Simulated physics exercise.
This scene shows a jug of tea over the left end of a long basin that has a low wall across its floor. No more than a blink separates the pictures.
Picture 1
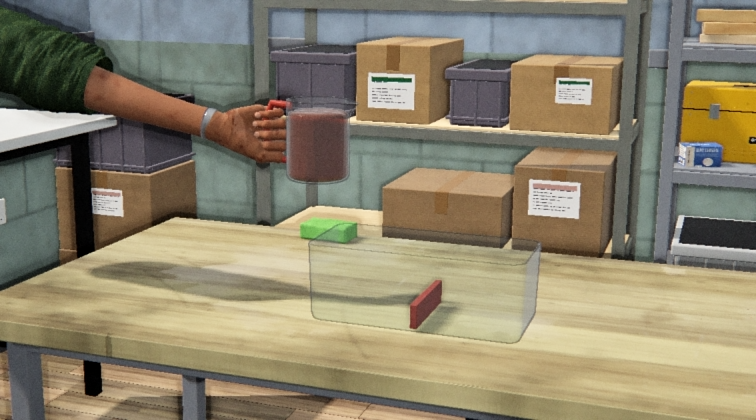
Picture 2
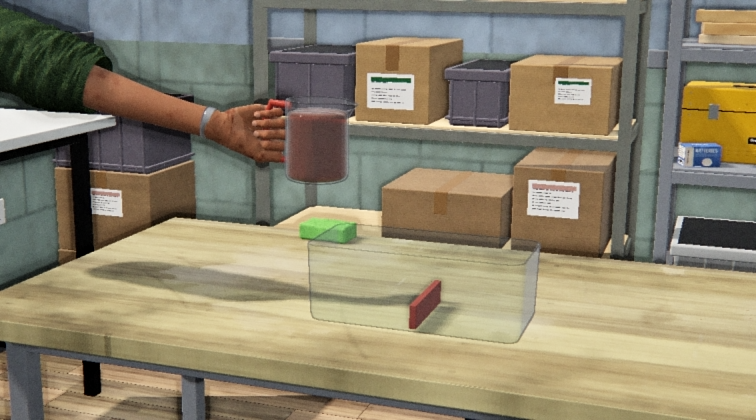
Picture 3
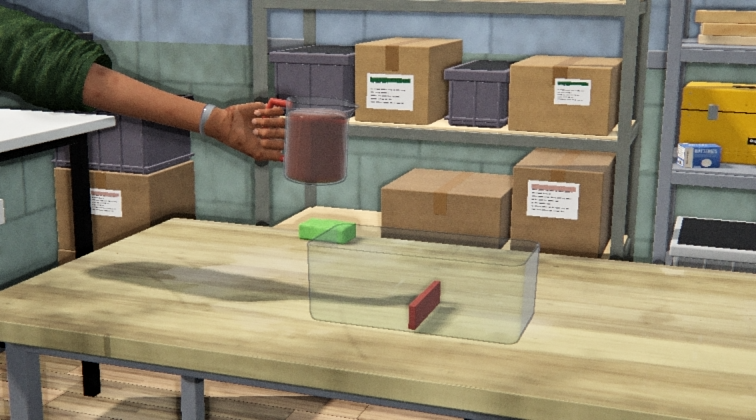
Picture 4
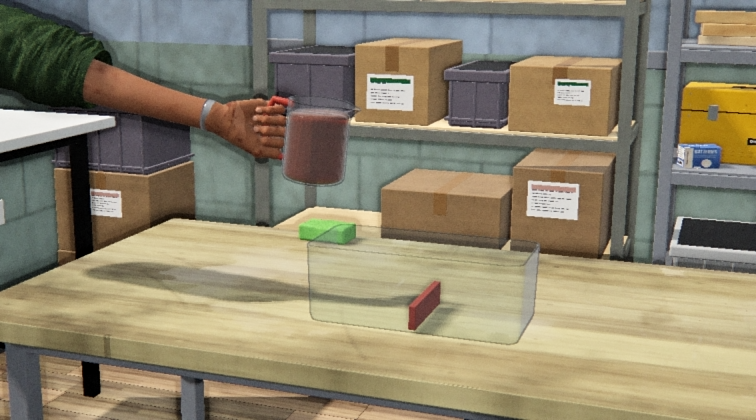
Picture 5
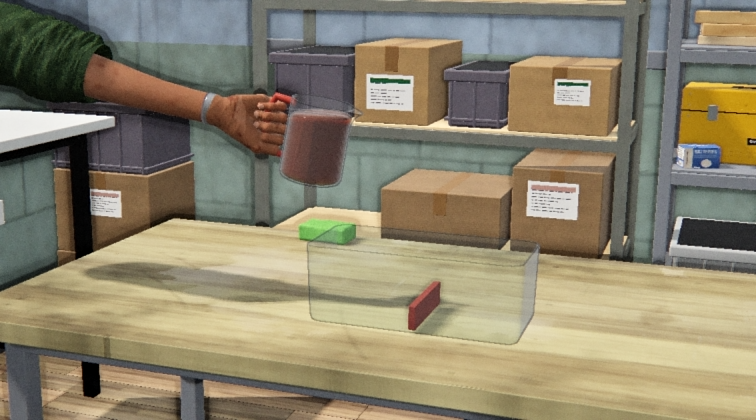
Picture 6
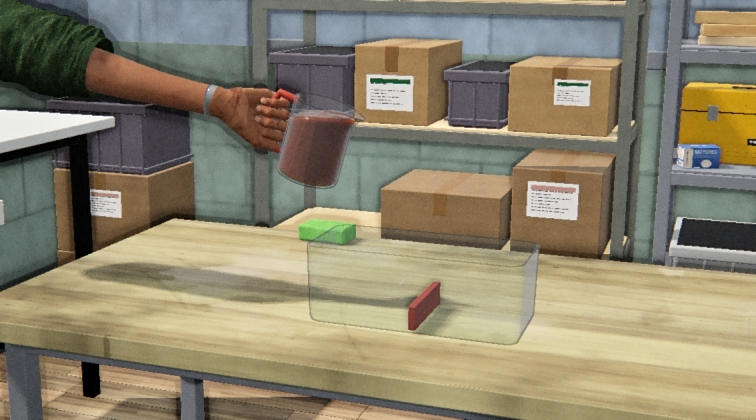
In a storeroom, a hand held a clear jug of reddish-brown liquid above the left end of a long see-through basin on a wooden table, then slowly tilted it slightly to the right.
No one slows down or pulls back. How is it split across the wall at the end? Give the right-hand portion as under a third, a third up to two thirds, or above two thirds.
The right-hand portion is under a third.
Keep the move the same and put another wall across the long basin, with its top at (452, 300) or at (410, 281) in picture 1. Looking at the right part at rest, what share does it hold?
In order, some 10 and 25 in a hundred.
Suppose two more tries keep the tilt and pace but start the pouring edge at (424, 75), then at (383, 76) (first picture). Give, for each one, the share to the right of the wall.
Roughly 85 in a hundred the first time and 60 in a hundred the second.
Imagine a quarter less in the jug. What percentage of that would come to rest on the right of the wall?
5 per cent.
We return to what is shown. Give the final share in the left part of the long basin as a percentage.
90 in a hundred.
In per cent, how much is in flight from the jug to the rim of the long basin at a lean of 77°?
20 %.
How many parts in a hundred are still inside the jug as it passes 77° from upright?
Around 75 percent remains.
A moment on, the tilt is 77° and 75 per cent is still to pour, 7 is left of the wall and 0 right of it.
Next, the tilt is 112° and 18 per cent is still to pour, 62 is left of the wall and 1 right of it.
Then the tilt is 118° and 0 per cent is still to pour, 89 is left of the wall and 5 right of it.
Later the tilt is 118° and 0 per cent is still to pour, 88 is left of the wall and 7 right of it.
Finally, 88 per cent lies left of the wall, 7 right of it and 5 outside.
